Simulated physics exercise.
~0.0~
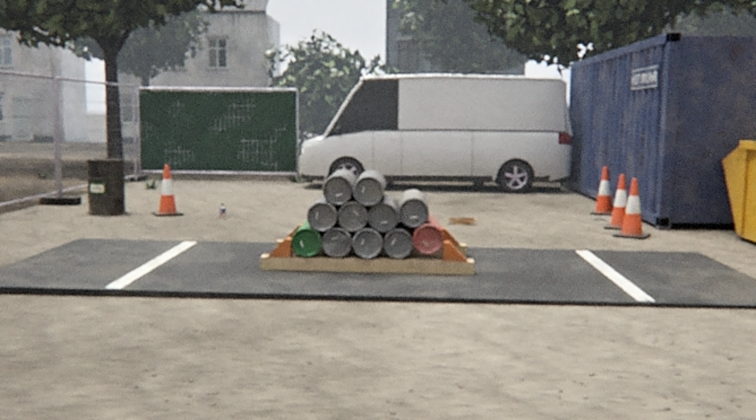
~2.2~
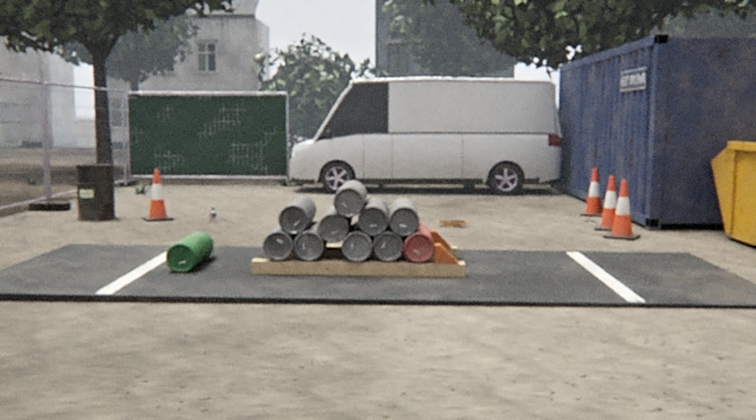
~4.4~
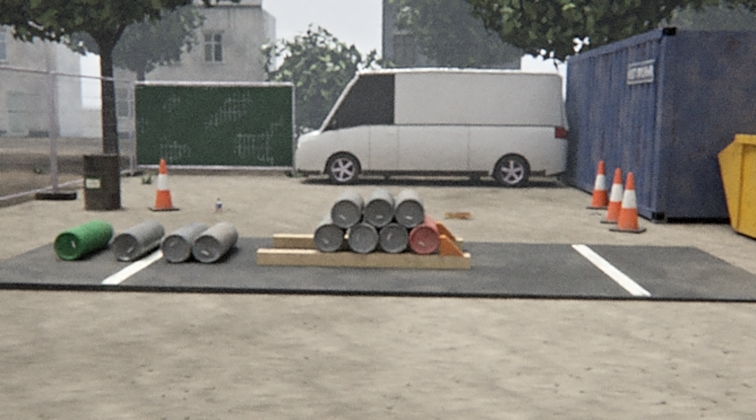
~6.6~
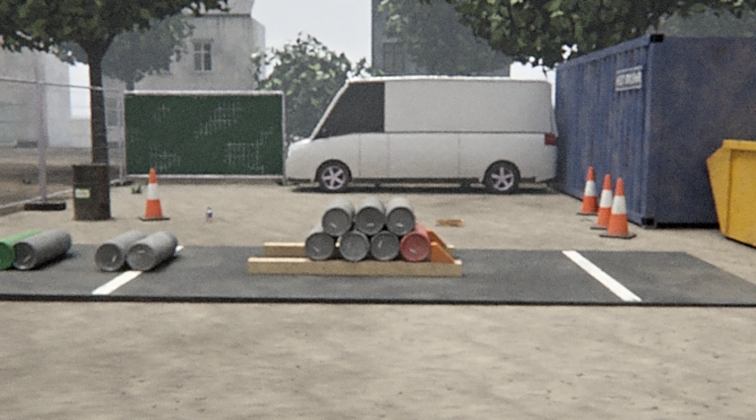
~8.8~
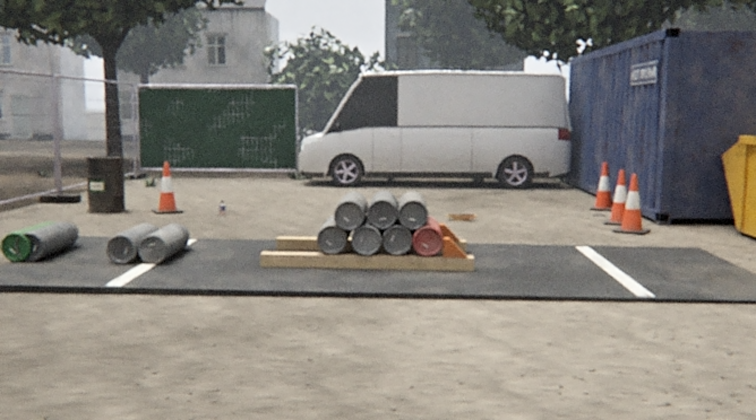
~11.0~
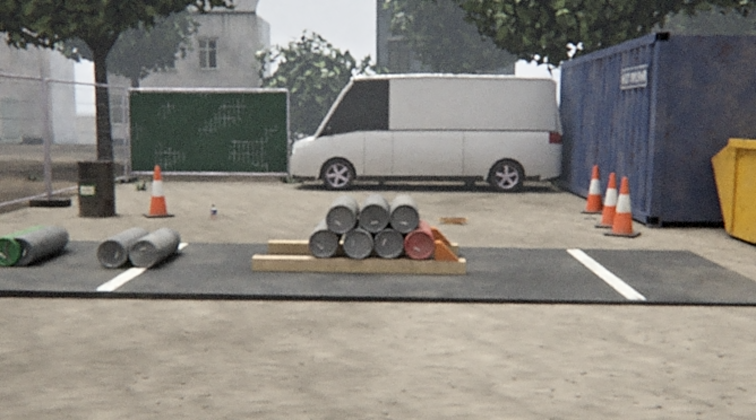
At first, a stack of grey gas cylinders, with a green one at the bottom left and a red one at the bottom right, sits on wooden bearers between two chocks, with a white van behind. The left chock disappears, and the green cylinder rolls off to the left as the pile sags. Three grey cylinders follow it onto the asphalt, while the green one crosses the left white line. They settle in two pairs, green and a grey at far left, two greys by the line. Seven cylinders remain stacked, with red still against the right chock.
